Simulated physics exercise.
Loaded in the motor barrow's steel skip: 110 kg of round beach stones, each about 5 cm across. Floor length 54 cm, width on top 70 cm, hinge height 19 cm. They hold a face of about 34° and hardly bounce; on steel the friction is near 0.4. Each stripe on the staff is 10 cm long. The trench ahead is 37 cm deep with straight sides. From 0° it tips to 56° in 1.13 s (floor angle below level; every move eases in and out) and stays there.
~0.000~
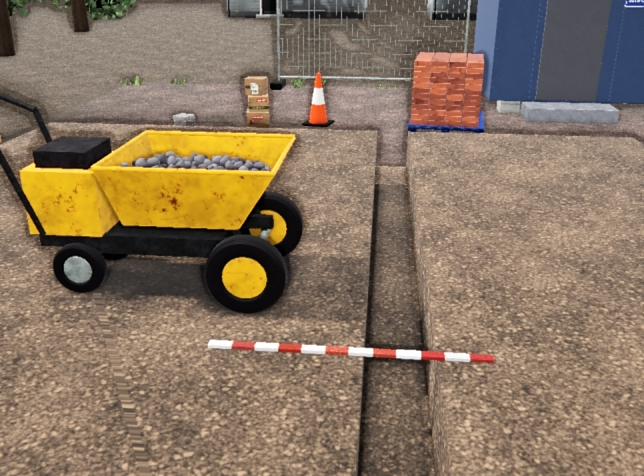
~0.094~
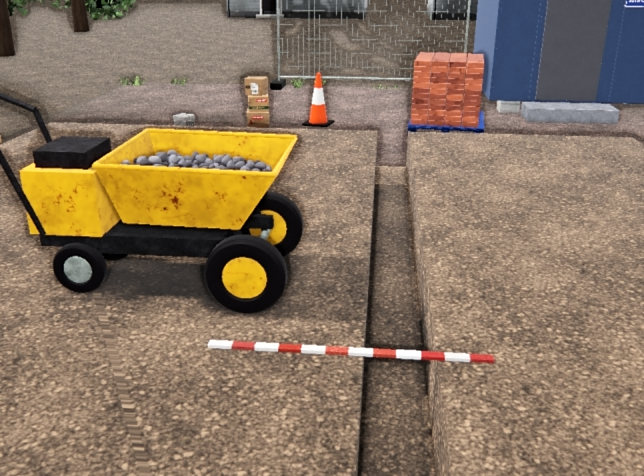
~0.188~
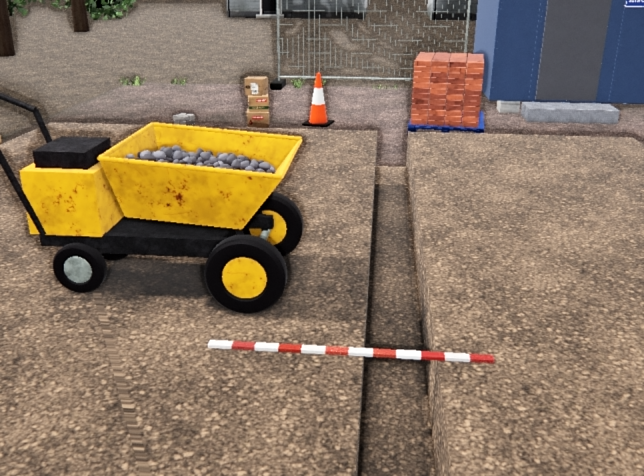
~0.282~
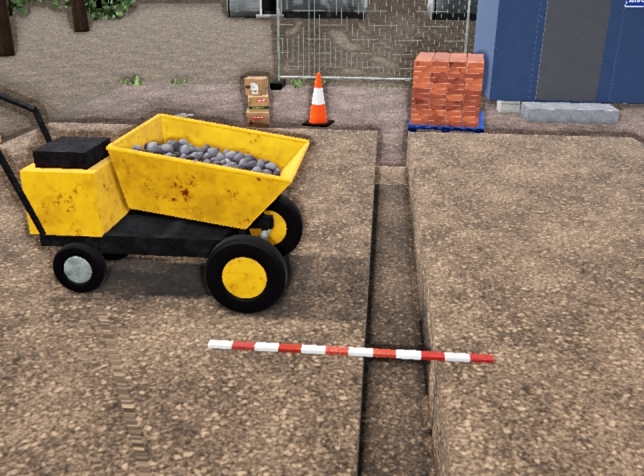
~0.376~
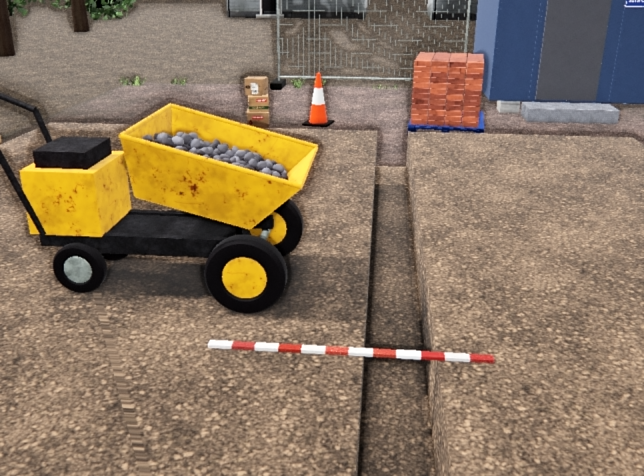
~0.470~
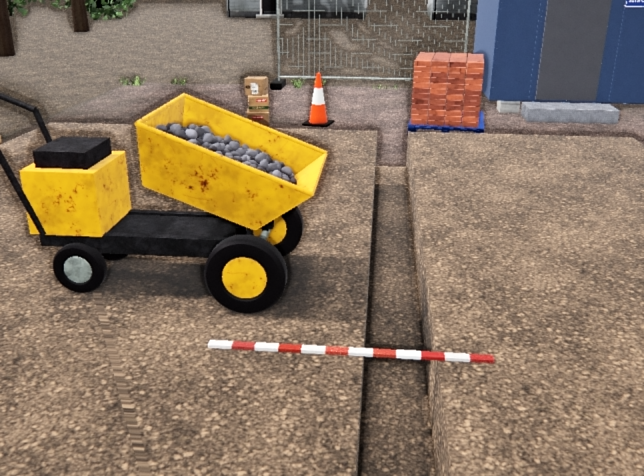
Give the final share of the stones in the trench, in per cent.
Close to 51 in a hundred.
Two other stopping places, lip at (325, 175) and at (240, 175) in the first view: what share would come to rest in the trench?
About 25 and 35 per cent.
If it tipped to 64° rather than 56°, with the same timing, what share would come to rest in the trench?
Then about 85 per cent.
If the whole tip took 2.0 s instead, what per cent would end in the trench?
Then about 55 per cent.
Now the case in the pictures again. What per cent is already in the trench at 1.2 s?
Some 10 per cent.
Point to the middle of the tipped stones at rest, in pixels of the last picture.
Their middle is at about (397, 345).
After 0.9 s the floor is at 47°; 100 % in the skip; the foremost stones are at (331, 211).
After 1.2 s the floor is at 56°; 88 % in the skip, 1 % short of the trench, 11 % in the trench; the foremost stones are at (410, 279).
After 1.6 s the floor is at 56°; 62 % in the skip, 2 % short of the trench, 34 % in the trench, 1 % past the trench; the foremost stones are at (462, 292).
After 3.5 s the floor is at 56°; 48 % in the skip, 51 % in the trench, 2 % past the trench; the foremost stones are at (496, 296).
